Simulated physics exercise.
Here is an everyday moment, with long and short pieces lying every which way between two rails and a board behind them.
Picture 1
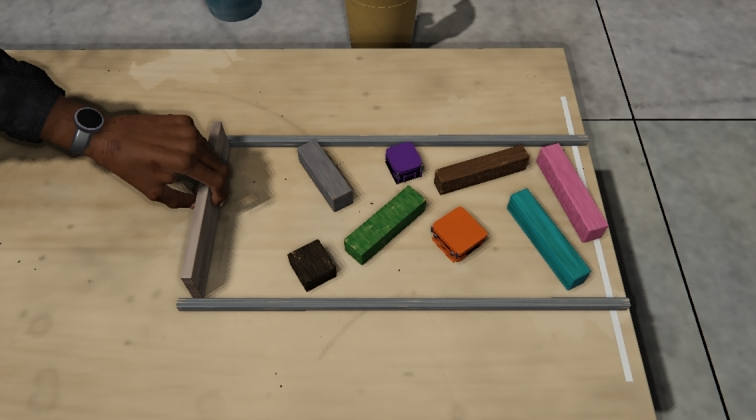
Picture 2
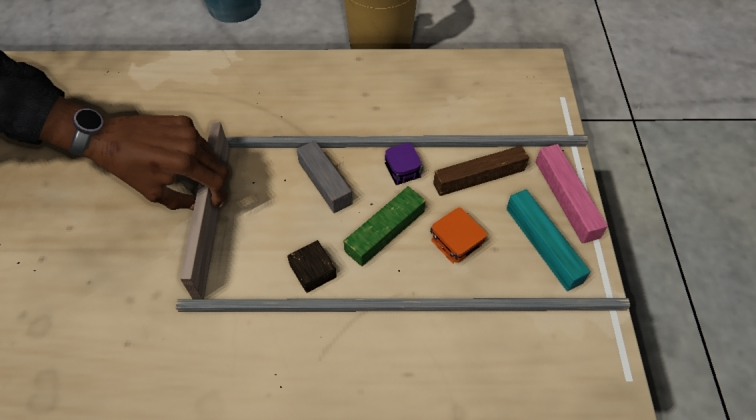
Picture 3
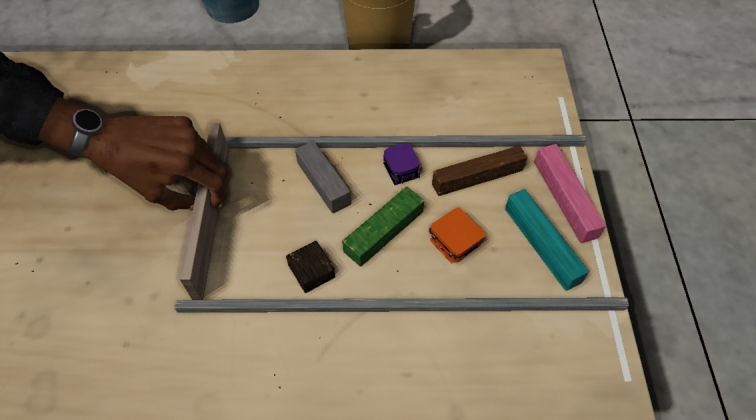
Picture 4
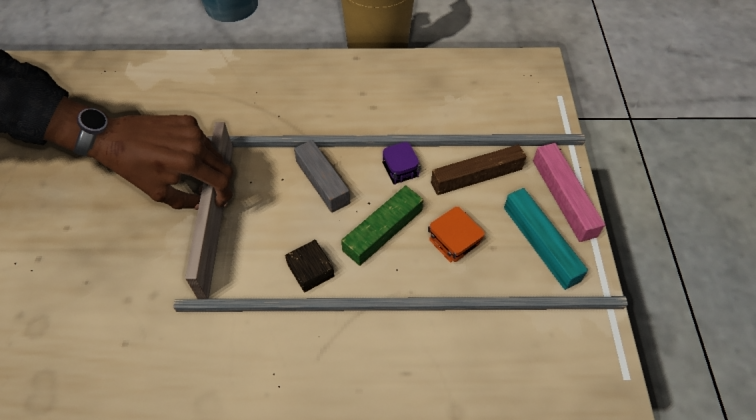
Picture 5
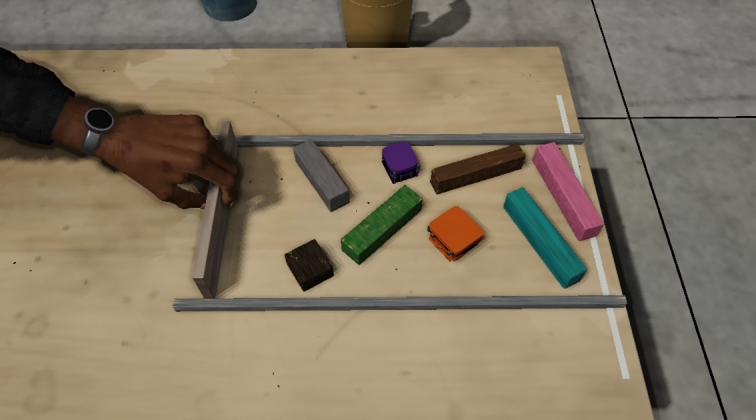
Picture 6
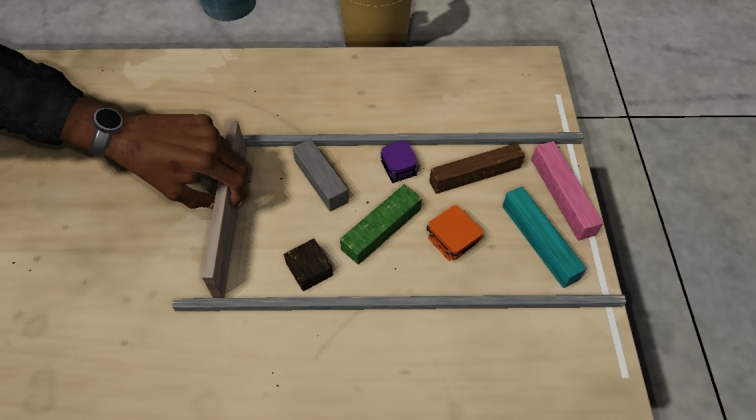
In the video, eight long and short pieces of various colours lie scattered between two rails on a wooden table, and a hand wearing a watch holds a board at the left, then slides it slightly right without touching them.
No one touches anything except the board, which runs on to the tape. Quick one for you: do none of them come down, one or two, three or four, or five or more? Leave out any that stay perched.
Five or more of them come down.
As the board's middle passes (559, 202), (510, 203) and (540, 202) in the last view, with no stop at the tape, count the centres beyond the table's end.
In order of the places given, that's 4, 1 and 3.
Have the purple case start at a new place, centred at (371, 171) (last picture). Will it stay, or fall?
Result: It comes off.
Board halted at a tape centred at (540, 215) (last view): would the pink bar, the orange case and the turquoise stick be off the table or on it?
What happens: The pink bar goes down, the orange case does not come off, the turquoise stick goes down.
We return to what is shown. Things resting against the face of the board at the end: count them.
The number is 2.
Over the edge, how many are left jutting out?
That would be 2.
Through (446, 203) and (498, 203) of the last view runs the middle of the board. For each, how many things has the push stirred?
Respectively 7 and 8.
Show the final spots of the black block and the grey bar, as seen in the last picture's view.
One is at about (622, 277), the other at about (591, 173).
Soon after, none off yet; pink bar at rest near (565, 189); turquoise stick at rest near (542, 236); brown bar at rest near (477, 168).
After that, none off yet; pink bar displaced a little near (599, 187); turquoise stick displaced a little near (562, 233); brown bar displaced about its own width near (559, 162).
In the end, the number that fall off is five or more; gone, green bar, purple case, orange case, brown bar, turquoise stick and pink bar.
